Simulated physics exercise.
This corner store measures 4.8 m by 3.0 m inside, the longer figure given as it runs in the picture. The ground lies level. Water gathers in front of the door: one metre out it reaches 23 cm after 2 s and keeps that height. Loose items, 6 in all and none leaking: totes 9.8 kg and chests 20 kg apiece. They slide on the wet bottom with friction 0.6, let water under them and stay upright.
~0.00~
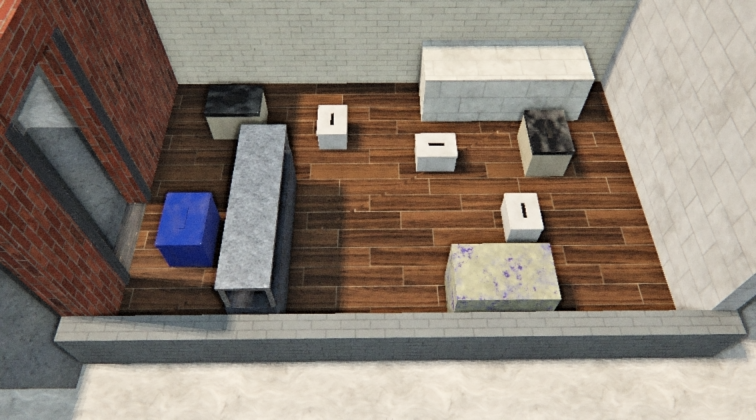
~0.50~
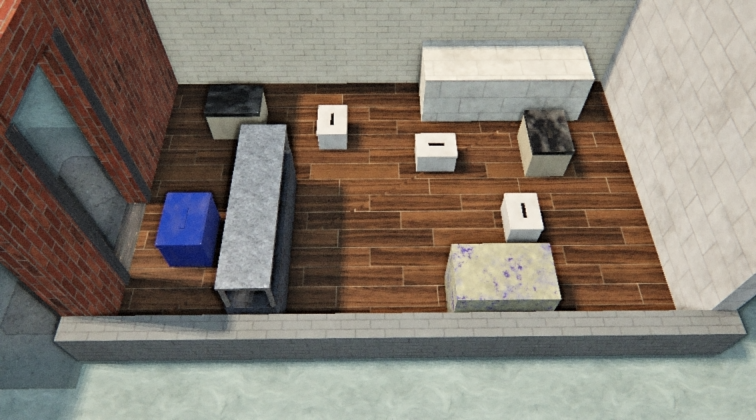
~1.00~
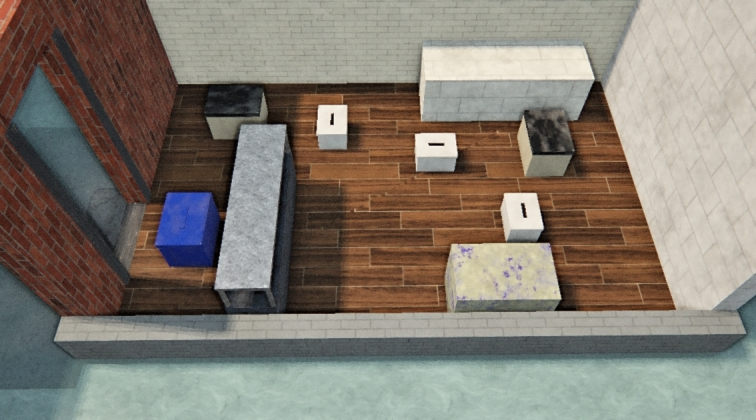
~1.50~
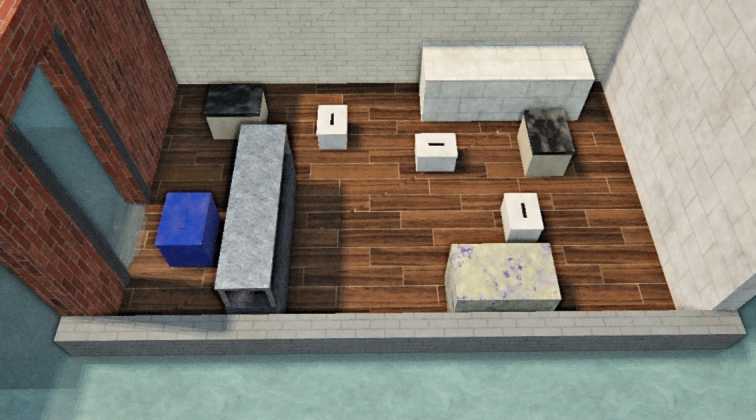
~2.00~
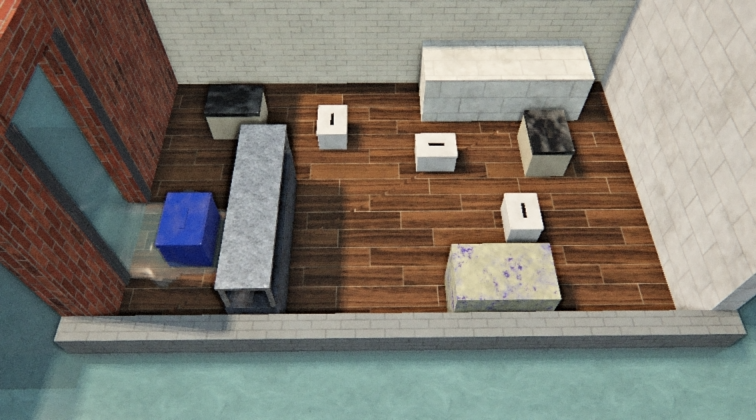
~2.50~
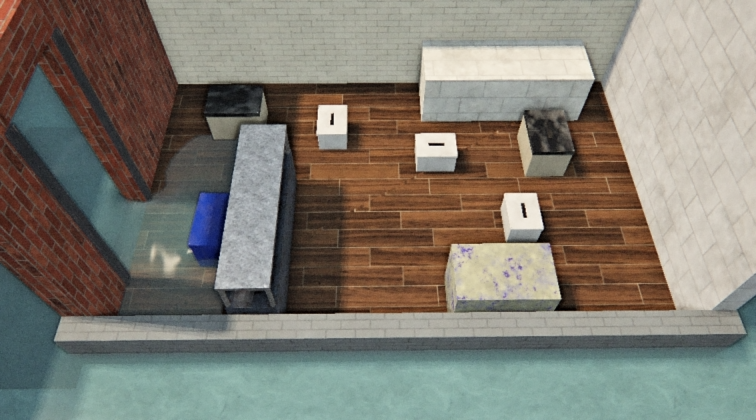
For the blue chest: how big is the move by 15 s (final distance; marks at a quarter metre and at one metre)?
Blue chest travels far.
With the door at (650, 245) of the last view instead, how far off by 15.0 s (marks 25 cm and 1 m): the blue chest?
In that case the blue chest slides a little.
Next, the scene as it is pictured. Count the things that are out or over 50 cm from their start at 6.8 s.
1 of them.
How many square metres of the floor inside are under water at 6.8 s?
Some 9.5 m2.
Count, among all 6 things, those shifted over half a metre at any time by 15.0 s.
I count 5.
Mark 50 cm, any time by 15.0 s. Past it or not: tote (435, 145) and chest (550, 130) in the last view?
In turn: Over, less.
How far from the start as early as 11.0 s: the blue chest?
About 150 cm.
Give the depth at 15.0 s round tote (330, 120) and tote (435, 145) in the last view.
Roughly 10 and 13 cm.
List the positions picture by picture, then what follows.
In the first frame, the blue chest at (184, 218), on the bottom; water covers 0.0 m2; 0 of 6 have shifted.
In the second frame, the blue chest at (184, 218) rests on the ground; water covers 0.0 m2; 0 of 6 have shifted.
In the third frame, the blue chest at (184, 218), on the bottom; 0.0 m2 under water; 0 of 6 have shifted.
In the fourth frame, the blue chest at (184, 218), on the bottom; water covers 0.0 m2; 0 of 6 have shifted.
In the fifth frame, the blue chest at (184, 218) rests on the ground; 0.5 m2 under water; 0 of 6 have shifted.
In the sixth frame, the blue chest at (217, 219) rests on the ground, 29 cm from its start; 2.0 m2 under water; 1 of 6 have shifted.
After 3.5 s the blue chest is near (218, 219), 0.3 m from its start, aground; 0 afloat.
After 6.8 s the blue chest is near (246, 101), 1.5 m from its start, afloat; 2 afloat.
After 11.0 s the blue chest is near (366, 159), 1.7 m from its start, aground; 0 afloat.
After 15.0 s the blue chest is near (343, 154), 1.5 m from its start, afloat; 5 afloat.
